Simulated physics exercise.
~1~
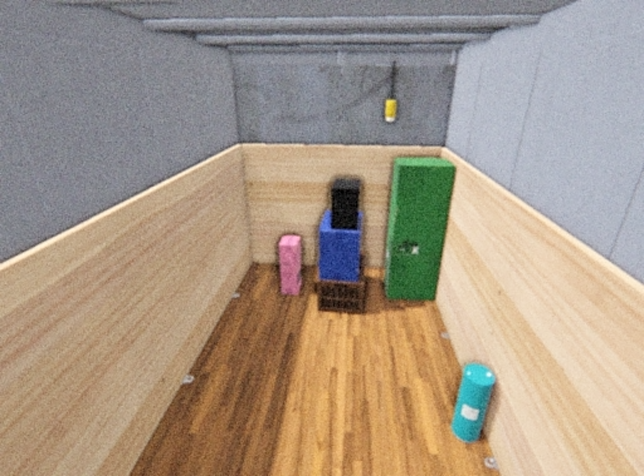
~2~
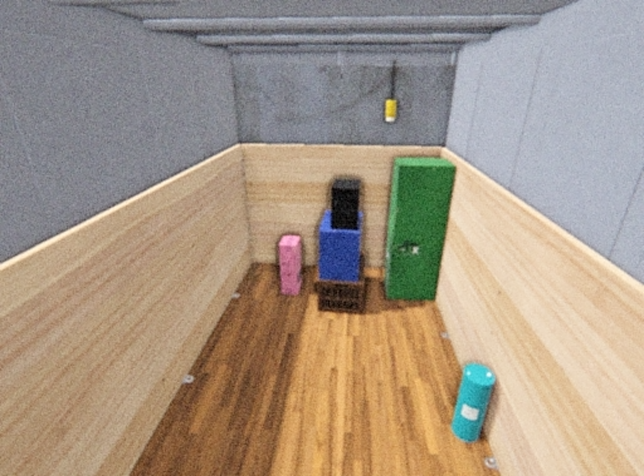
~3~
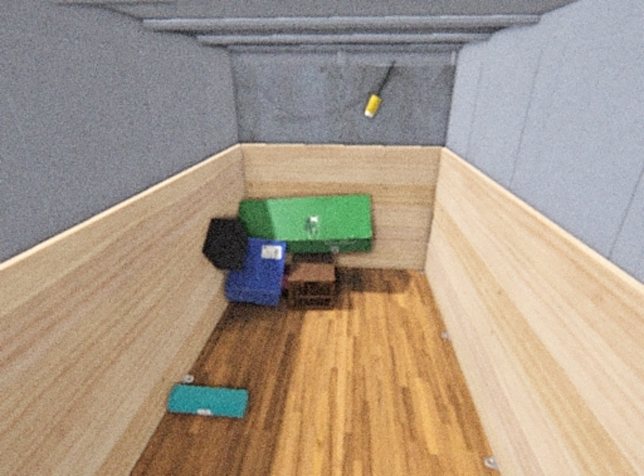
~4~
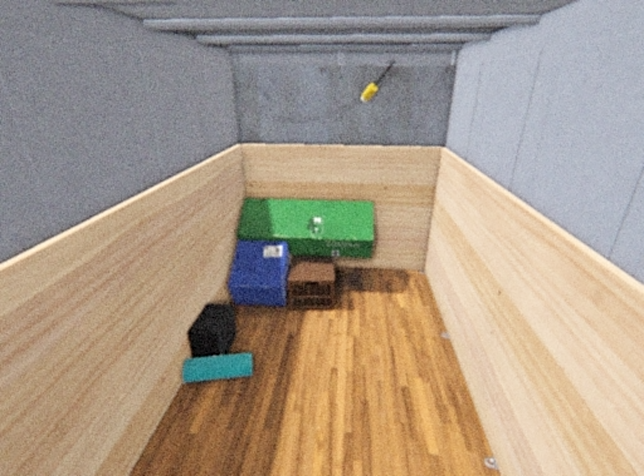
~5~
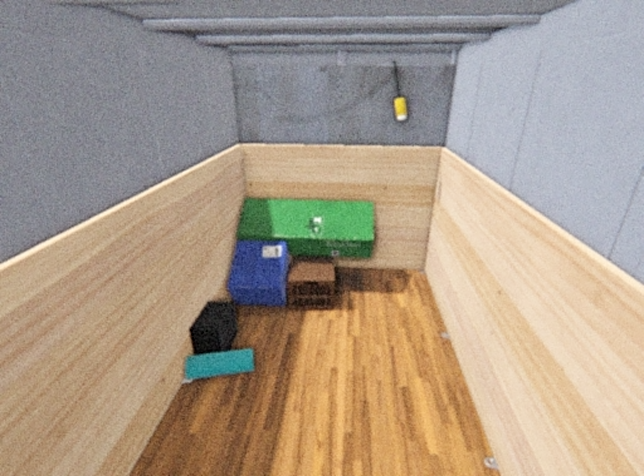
We see upright boxes, a stack on a brown crate and a turquoise canister in a van's load bay; the load shifts left, the green box, blue box and canister tip over, and the black box drops to the floor, where everything visible rests as a hanging yellow object swings.
